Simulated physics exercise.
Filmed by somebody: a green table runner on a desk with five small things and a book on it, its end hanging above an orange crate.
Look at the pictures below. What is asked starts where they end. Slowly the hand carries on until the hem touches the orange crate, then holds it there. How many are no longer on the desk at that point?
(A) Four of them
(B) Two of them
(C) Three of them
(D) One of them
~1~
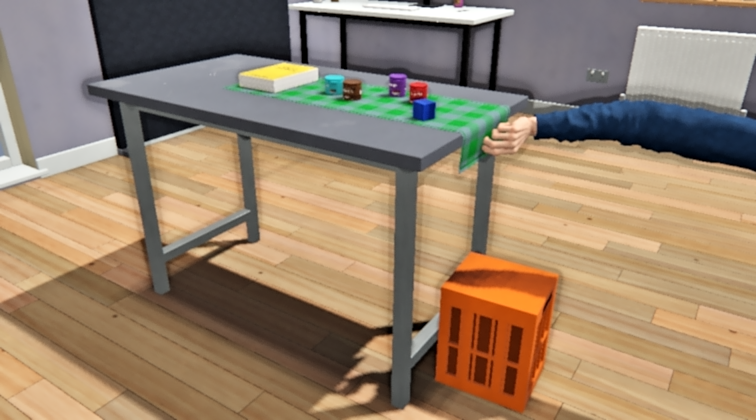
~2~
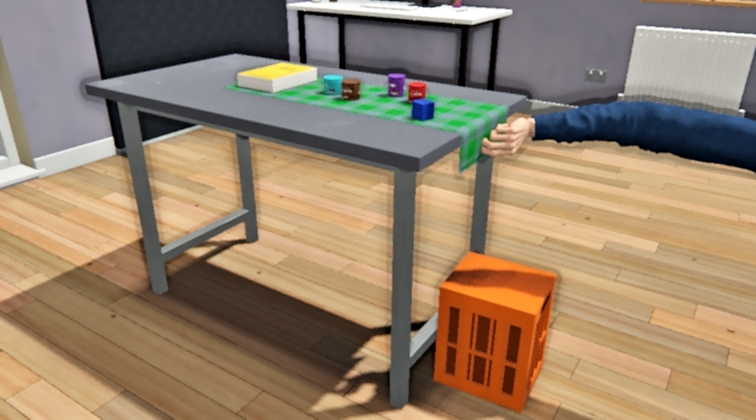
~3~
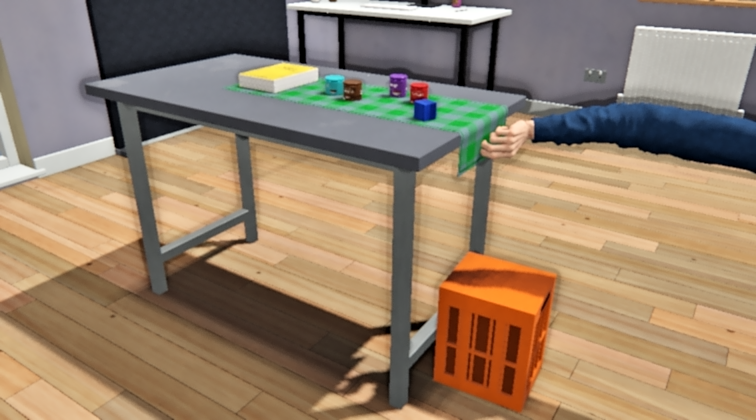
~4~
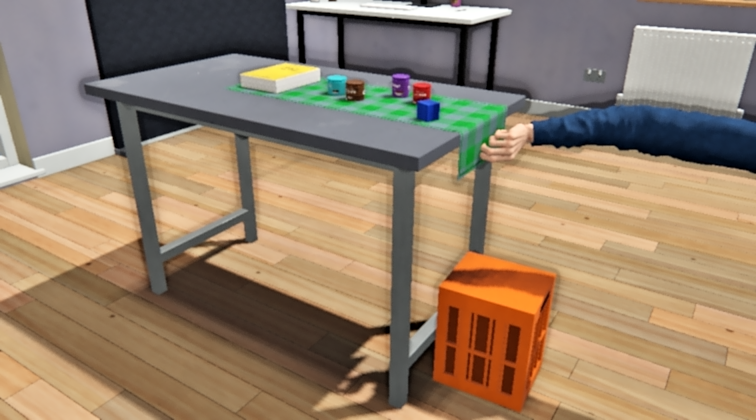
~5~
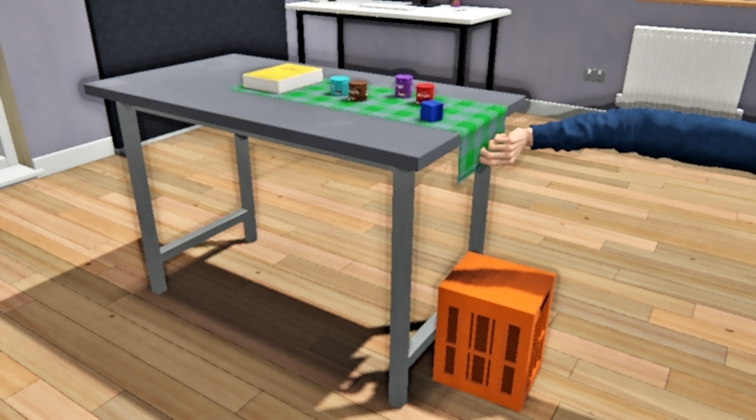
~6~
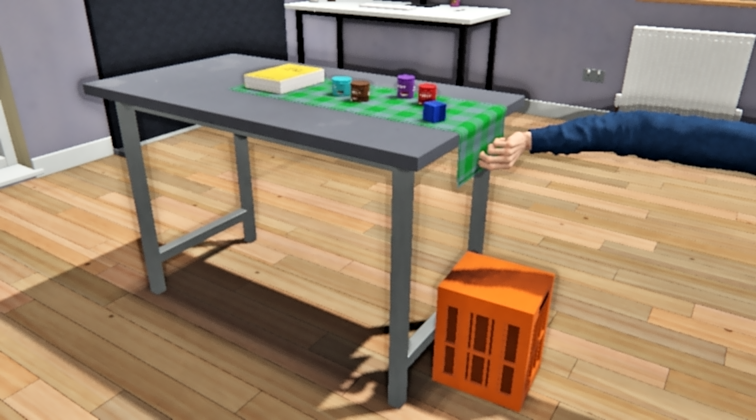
Three of them (C).
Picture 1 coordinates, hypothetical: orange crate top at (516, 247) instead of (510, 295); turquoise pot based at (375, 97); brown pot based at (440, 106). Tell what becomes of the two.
The turquoise pot stays on; the brown pot goes over.
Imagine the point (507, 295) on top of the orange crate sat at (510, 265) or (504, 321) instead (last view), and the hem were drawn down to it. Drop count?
The tally is 2 and 4.
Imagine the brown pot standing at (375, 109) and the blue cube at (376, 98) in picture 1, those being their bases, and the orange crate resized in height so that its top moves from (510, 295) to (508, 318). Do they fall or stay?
Brown pot: Lost; blue cube: Lost.
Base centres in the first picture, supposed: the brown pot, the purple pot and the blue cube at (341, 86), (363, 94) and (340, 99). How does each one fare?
Note - brown pot retained, purple pot retained, blue cube retained.
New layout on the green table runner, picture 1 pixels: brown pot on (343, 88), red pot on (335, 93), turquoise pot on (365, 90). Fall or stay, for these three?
Outcome: Brown pot stays, red pot stays, turquoise pot stays.
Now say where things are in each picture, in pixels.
The first picture shows hem (459, 174); blue cube (425, 101); red pot (419, 84); purple pot (398, 76); brown pot (352, 81); turquoise pot (334, 77); top of the crate (510, 295).
The second picture shows hem (459, 175); blue cube (423, 101).
The third picture shows hem (458, 177); red pot (420, 84).
The fourth picture shows hem (457, 181); purple pot (401, 76); top of the crate (508, 295).
The fifth picture shows hem (457, 185); brown pot (358, 82).
The sixth picture shows hem (457, 189); blue cube (435, 103); red pot (428, 86); purple pot (406, 77); brown pot (360, 83); turquoise pot (342, 78).
Soon after, hem near (478, 210); blue cube gone.
Then, hem near (477, 245); blue cube and red pot gone.
Further on, hem on the crate; blue cube, red pot and purple pot gone.
At rest, hem on the crate; blue cube, red pot and purple pot gone. The count of fallen things is three.
